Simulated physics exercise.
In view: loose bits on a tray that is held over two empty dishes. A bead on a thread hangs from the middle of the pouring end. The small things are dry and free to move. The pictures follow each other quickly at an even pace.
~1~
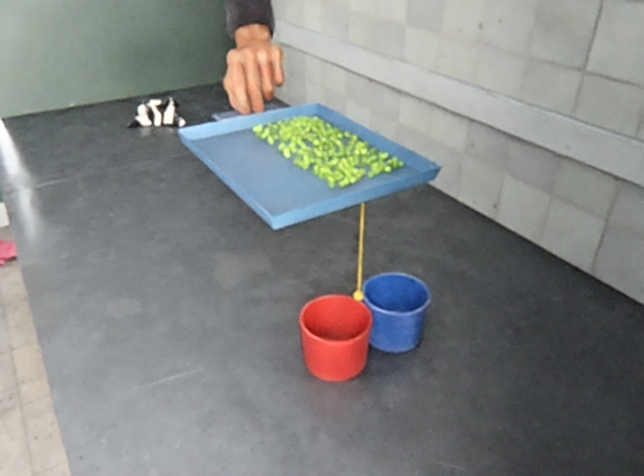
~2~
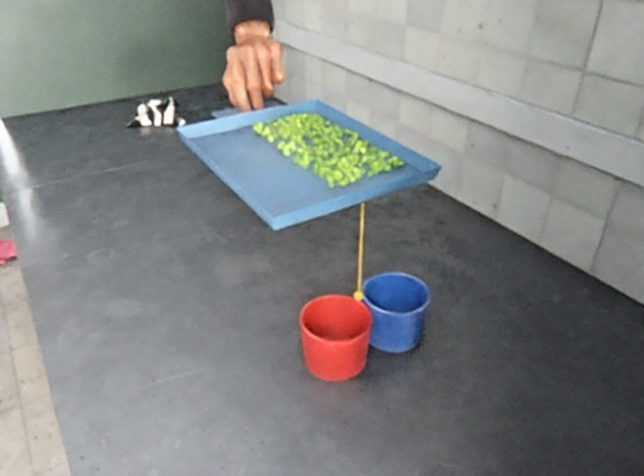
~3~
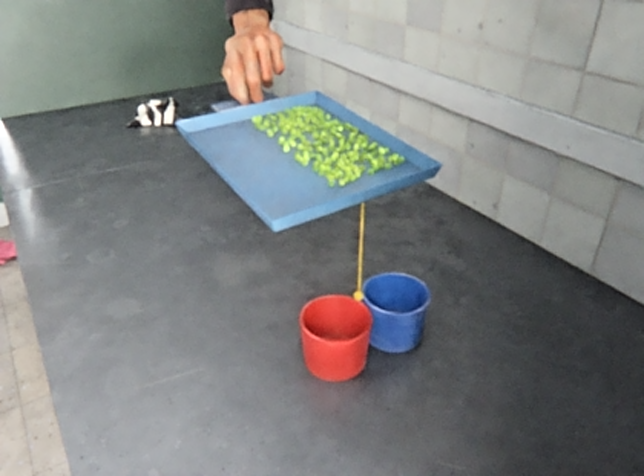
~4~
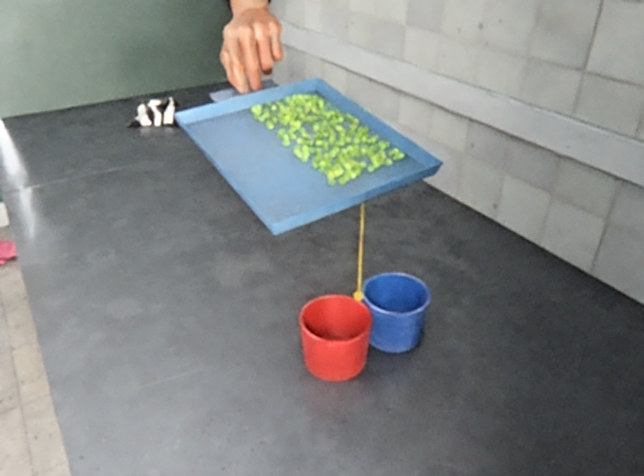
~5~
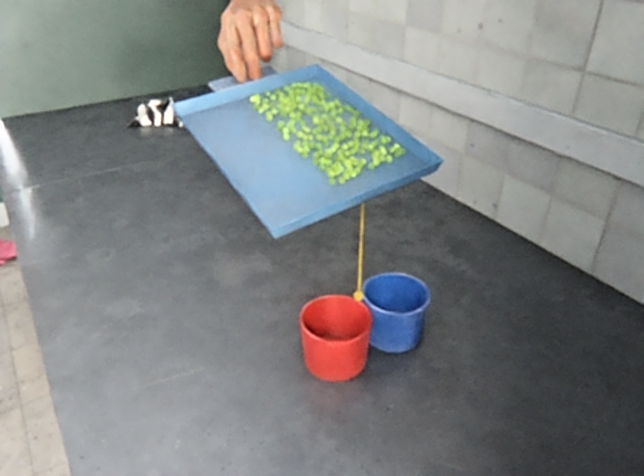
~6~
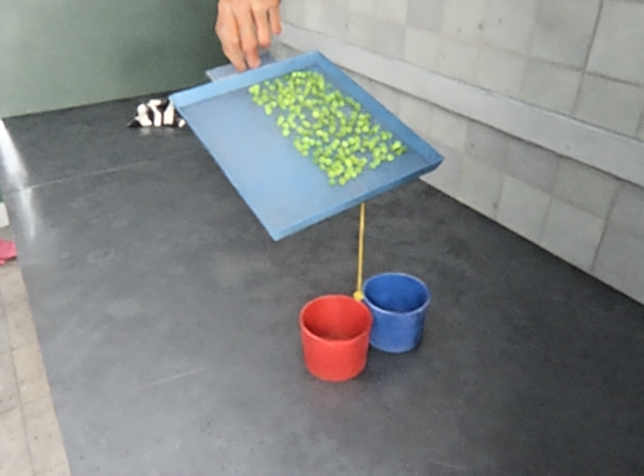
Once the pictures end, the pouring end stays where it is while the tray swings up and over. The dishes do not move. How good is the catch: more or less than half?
Caught overall: Under half.
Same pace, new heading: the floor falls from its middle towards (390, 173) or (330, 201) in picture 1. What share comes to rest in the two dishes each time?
Roughly 50 per cent, and 20 per cent.
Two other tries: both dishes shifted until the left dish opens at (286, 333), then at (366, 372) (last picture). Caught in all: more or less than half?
In turn: Above a half; below a half.
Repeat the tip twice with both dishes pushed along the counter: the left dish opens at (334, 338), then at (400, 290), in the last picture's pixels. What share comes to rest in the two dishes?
Roughly 10 per cent, and 0 per cent.
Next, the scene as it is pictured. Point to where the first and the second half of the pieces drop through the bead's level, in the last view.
At about (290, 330), then at (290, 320).
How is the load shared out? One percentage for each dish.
About: Left dish 0, right dish 0 per cent.
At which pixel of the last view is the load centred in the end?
Around (276, 404).
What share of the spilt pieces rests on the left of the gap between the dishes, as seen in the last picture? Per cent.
It comes to 100 per cent or so.
Just after the last frame, tray tipped steeply; roughly two thirds on the tray; about a tenth outside both; roughly a quarter in the air.
A moment on, tray tipped right over; roughly a quarter on the tray; just a few in the left dish; roughly two thirds outside both; roughly a quarter in the air.
Further on, tray tipped past a quarter turn; about a tenth in the left dish; almost all outside both.
When it is over, tray tipped past a quarter turn; about a tenth in the left dish; not one in the right dish; almost all outside both.
